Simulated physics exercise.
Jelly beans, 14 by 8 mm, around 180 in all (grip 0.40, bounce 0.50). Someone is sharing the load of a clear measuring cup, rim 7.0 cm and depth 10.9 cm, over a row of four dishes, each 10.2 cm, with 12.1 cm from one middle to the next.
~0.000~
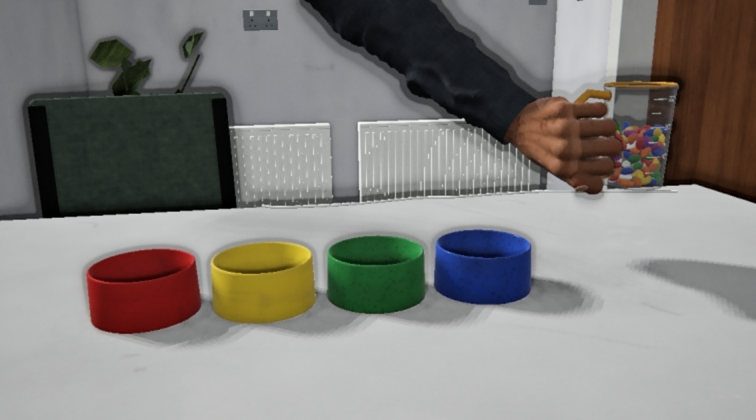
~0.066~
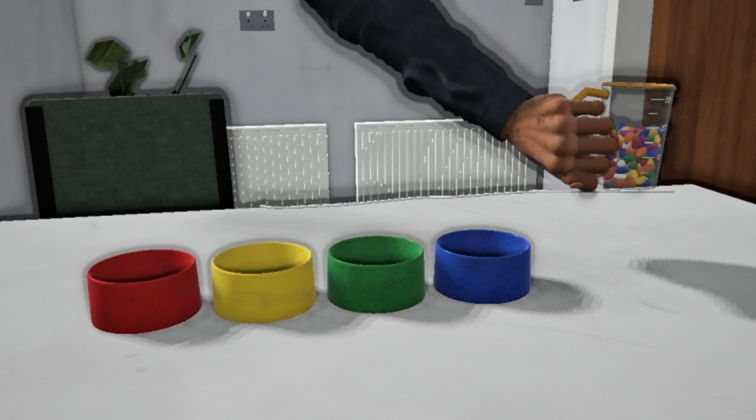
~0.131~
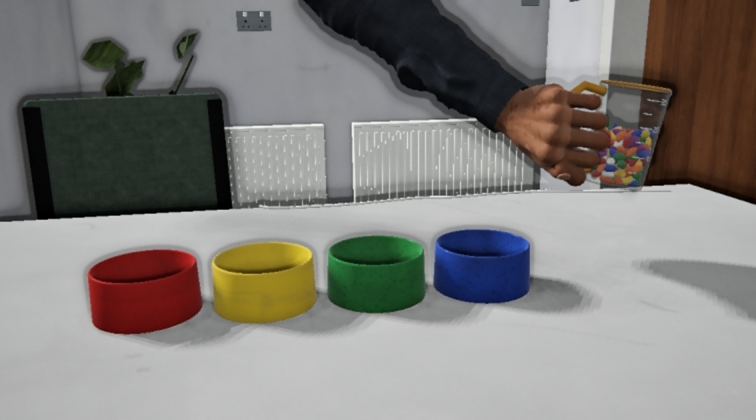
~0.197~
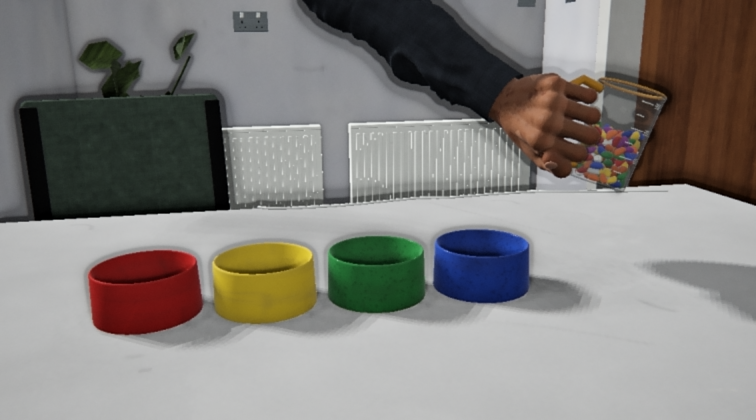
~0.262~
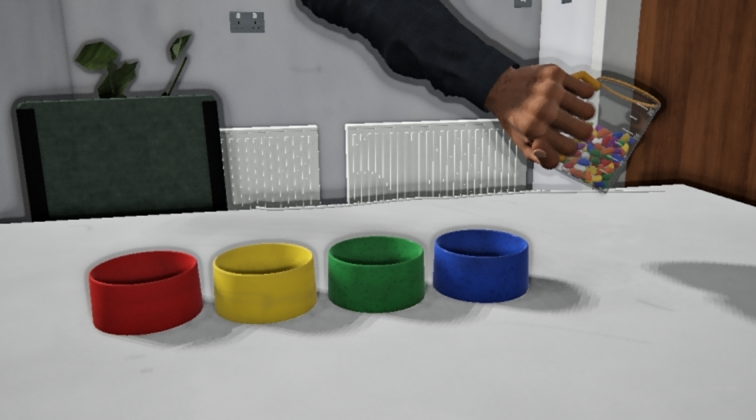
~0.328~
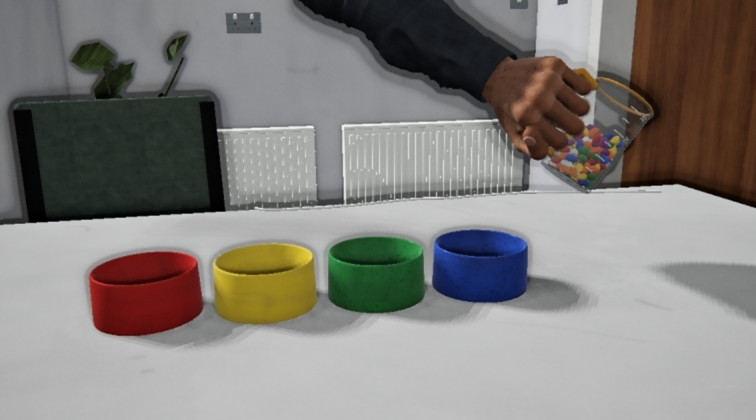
A hand holding a clear measuring cup of colourful jelly beans moved slightly left and steadily tilted it, behind a row of red, yellow, green and blue dishes that stayed still on the white table.
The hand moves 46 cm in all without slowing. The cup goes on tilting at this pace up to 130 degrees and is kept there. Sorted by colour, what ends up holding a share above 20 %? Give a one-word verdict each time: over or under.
Verdicts: Red under, blue under, green under, yellow under, counter over.
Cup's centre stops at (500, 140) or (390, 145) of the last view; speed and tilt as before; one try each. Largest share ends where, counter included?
Counter, then counter.
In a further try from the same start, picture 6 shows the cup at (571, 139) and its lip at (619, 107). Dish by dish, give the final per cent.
Per cent kept: Red 0, blue 0, green 90, yellow 0.
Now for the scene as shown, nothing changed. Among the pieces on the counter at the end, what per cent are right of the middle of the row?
Share on that side: Roughly 100 %.
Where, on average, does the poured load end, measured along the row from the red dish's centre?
Offset: About 46 cm, rightward.
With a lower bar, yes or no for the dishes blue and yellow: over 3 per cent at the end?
Blue: True, yellow: False.
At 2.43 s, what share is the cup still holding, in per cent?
About 0 per cent.
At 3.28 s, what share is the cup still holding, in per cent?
About 0 percent of the load.
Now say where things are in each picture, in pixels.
In the first picture, cup at (636, 135), tilt 0 degrees, lip at (670, 84), moved 0.0 cm; middle of the pieces at (633, 156); blue dish at (483, 244); green dish at (376, 251); yellow dish at (262, 258); red dish at (142, 266).
In the second picture, cup at (631, 135), tilt 2 degrees, lip at (667, 86), moved 0.3 cm; middle of the pieces at (628, 156).
In the third picture, cup at (623, 136), tilt 10 degrees, lip at (664, 91), moved 1.1 cm; middle of the pieces at (617, 157).
In the fourth picture, cup at (613, 136), tilt 18 degrees, lip at (658, 98), moved 2.1 cm; middle of the pieces at (605, 157).
In the fifth picture, cup at (604, 137), tilt 27 degrees, lip at (652, 106), moved 3.1 cm; middle of the pieces at (592, 157).
In the sixth picture, cup at (594, 138), tilt 36 degrees, lip at (644, 115), moved 4.1 cm; middle of the pieces at (580, 156); blue dish at (480, 243); green dish at (376, 251); yellow dish at (264, 259); red dish at (145, 268). Its pace works out near 135 degrees a second; the hand travels 15 cm a second.
After 1.59 s, tilt 130 degrees; cup holds 0 %, blue 5 %.
After 2.43 s, tilt 130 degrees; cup holds 0 %, blue 5 %.
After 3.28 s, tilt 130 degrees; cup holds 0 %, blue 5 %.
At rest (3.6 s), red 0 %, blue 5 %, green 0 %, yellow 0 %, counter 95 %.
